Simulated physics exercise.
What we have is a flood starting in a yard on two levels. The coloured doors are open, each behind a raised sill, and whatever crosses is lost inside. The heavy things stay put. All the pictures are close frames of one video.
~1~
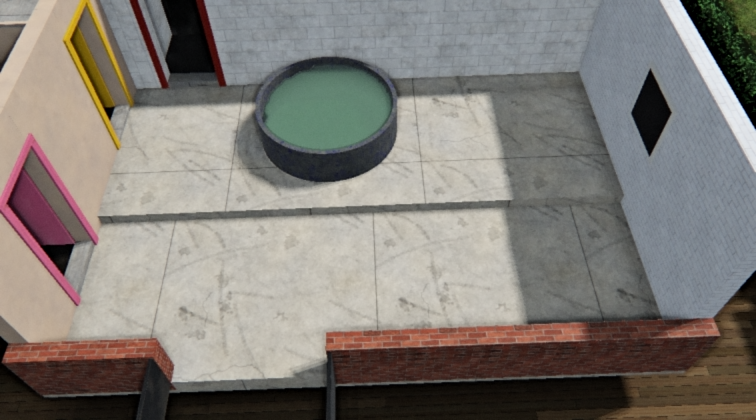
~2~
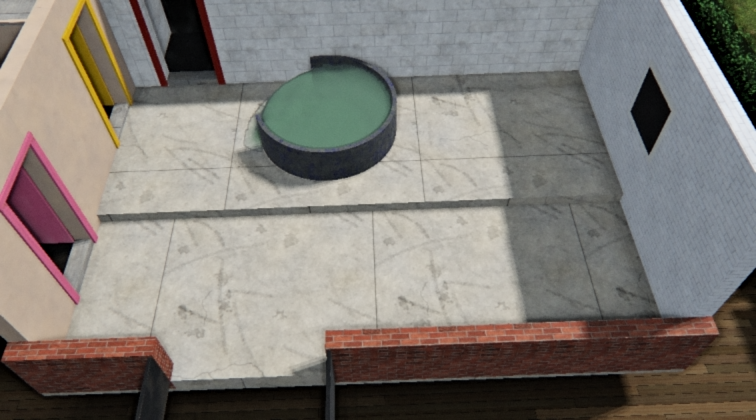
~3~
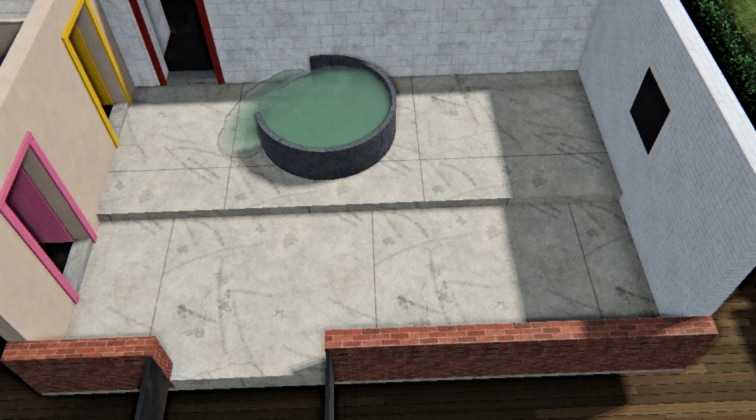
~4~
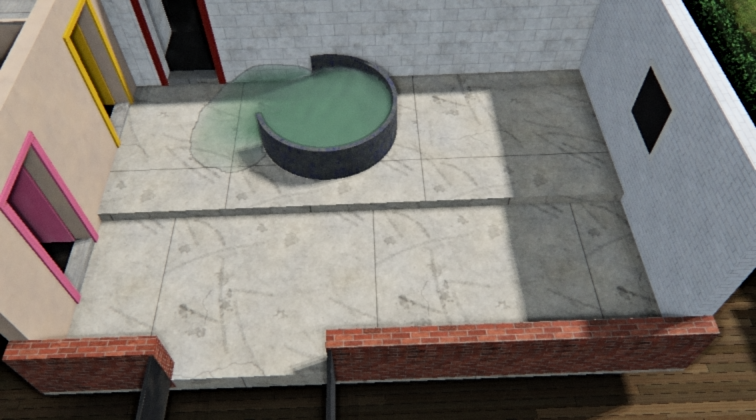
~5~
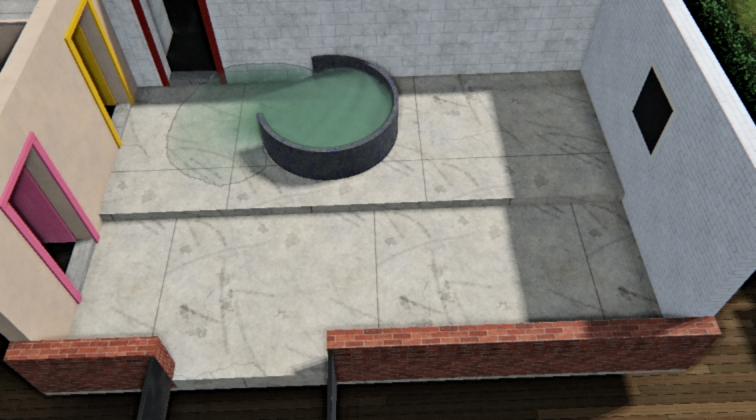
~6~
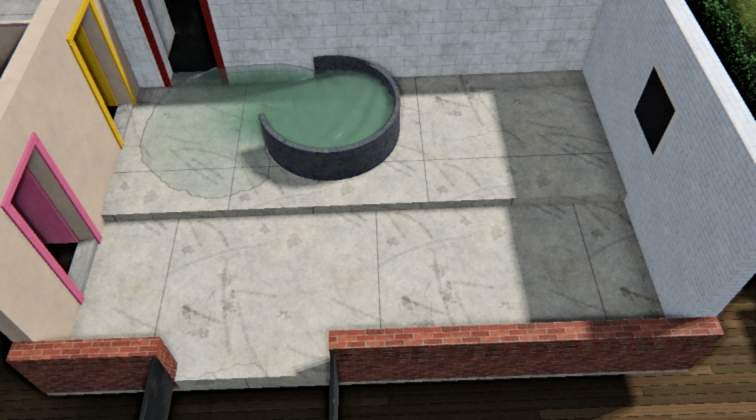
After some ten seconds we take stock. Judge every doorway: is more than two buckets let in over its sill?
In order: The yellow door sees more than two pails; the red door sees more than two pails; the pink door sees two pails or less.
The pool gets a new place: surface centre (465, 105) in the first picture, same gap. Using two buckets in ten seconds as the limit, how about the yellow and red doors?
So here's how it goes: The yellow door clears the threshold, and the red door comes up short.
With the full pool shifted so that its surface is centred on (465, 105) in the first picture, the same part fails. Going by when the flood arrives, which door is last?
That would be the pink one, I think.
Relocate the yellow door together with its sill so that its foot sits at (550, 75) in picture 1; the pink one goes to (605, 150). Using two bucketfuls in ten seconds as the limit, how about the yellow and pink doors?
So, the yellow one doesn't reach the mark and the pink one doesn't reach the mark.
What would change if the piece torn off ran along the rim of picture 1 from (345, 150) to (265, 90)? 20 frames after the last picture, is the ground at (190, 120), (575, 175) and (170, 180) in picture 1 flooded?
So that's waterlogged for the first, left bare for the second and waterlogged for the third.
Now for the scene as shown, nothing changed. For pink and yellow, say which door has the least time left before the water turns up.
The door marked yellow.
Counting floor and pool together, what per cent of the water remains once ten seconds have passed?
Estimate: Some 60 %.
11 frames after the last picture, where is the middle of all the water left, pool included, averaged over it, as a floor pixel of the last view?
My guess is about (255, 124).
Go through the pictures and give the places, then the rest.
The first picture shows the round pool at (327, 106) is whole and still.
In the second picture, water pours out at (274, 100) and has run to (254, 147).
In the third picture, the front is at (230, 153), out from the gap at (274, 102).
In the fourth picture, the front is at (198, 153), out from the gap at (276, 103).
In the fifth picture, the front is at (173, 155), out from the gap at (277, 103).
In the sixth picture, the front is at (149, 157), out from the gap at (278, 104).
A moment on, water covers 15 % of the floor; the yellow door over two buckets in, the red door under two buckets in, the pink door not reached.
Next, water covers 20 % of the floor; the yellow door far over two buckets in, the red door over two buckets in, the pink door wet at the sill, nothing in.
Then, water covers 35 % of the floor; the yellow door far over two buckets in, the red door over two buckets in, the pink door wet at the sill, nothing in.
Later, water covers 40 % of the floor; the yellow door far over two buckets in, the red door over two buckets in, the pink door wet at the sill, nothing in.
In the end, water covers 60 % of the floor; the yellow door far over two buckets in, the red door over two buckets in, the pink door wet at the sill, nothing in.
